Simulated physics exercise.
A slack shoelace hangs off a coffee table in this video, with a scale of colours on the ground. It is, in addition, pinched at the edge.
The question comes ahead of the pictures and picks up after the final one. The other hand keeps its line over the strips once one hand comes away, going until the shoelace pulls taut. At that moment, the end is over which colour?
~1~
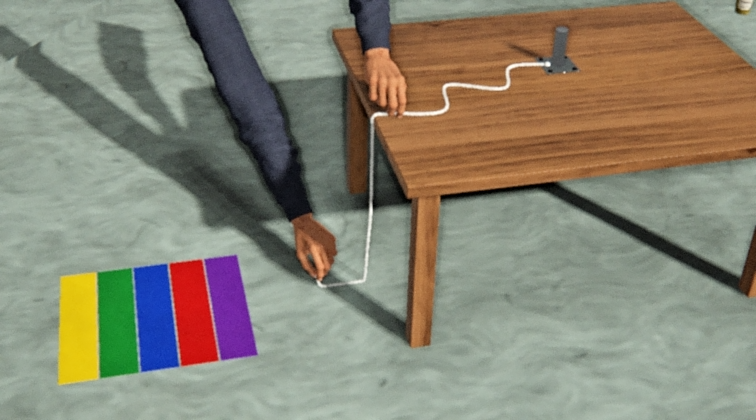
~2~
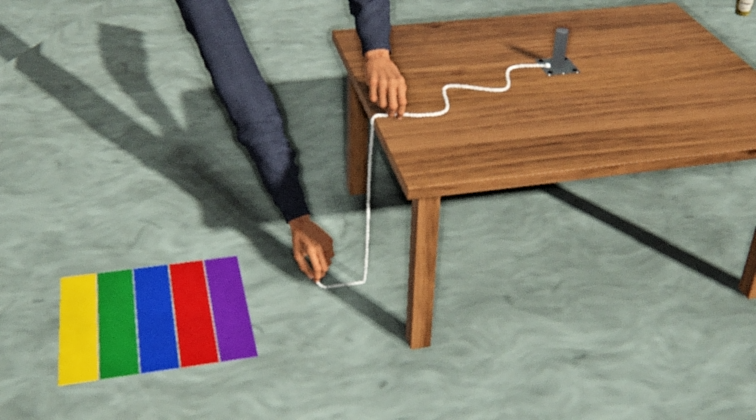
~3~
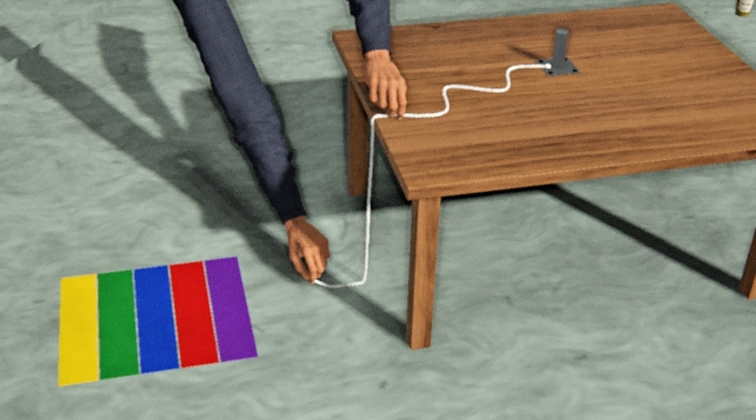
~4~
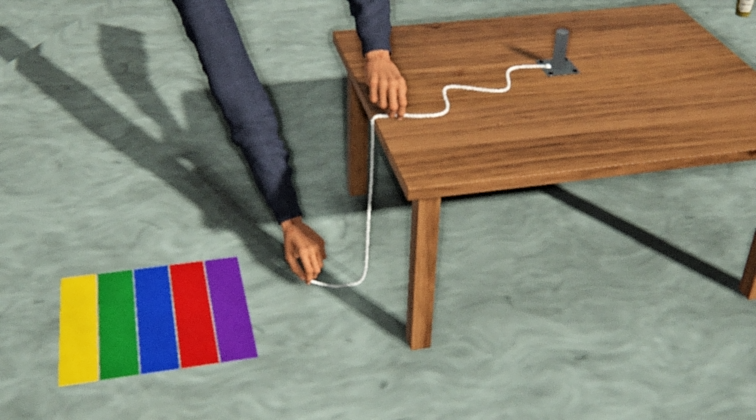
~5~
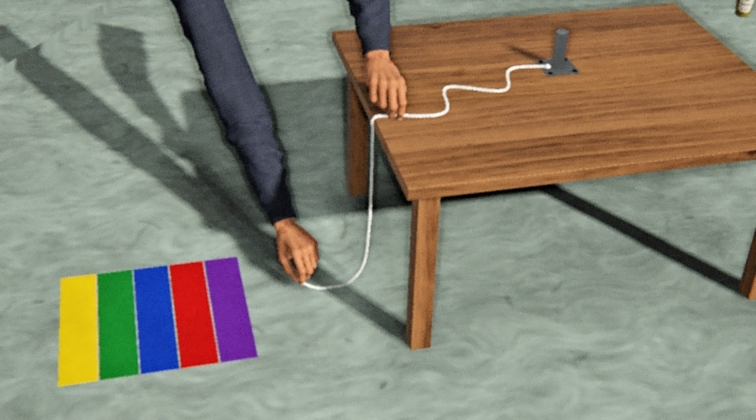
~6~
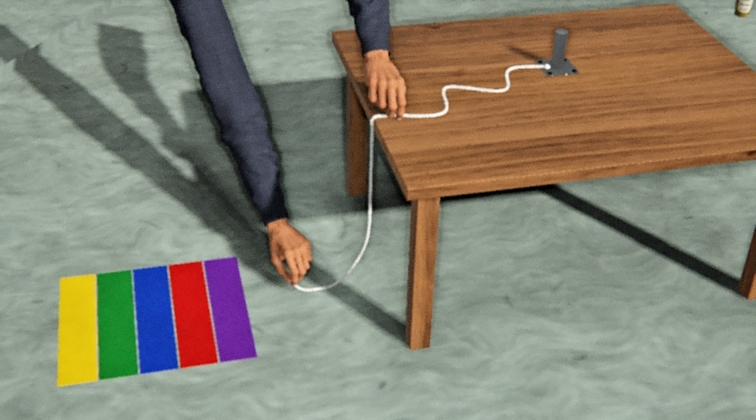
Over green.
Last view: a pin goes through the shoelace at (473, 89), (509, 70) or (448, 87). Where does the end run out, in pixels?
Try by try, around (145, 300), (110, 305) and (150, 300).
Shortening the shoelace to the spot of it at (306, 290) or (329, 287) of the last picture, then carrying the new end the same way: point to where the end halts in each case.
First try: Near (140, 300). Second try: Near (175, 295).
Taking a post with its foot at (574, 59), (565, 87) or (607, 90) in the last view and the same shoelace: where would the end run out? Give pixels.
First try about (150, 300), second about (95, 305), third about (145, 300).
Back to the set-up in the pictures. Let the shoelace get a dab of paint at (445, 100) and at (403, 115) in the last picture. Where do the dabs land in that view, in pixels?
They go to (395, 99) and to (336, 129).
Early on, end near (178, 296); over red.
Midway, end near (135, 301); over blue.
At the end of the slack, end near (110, 305); over green. It gets as far as the green strip.
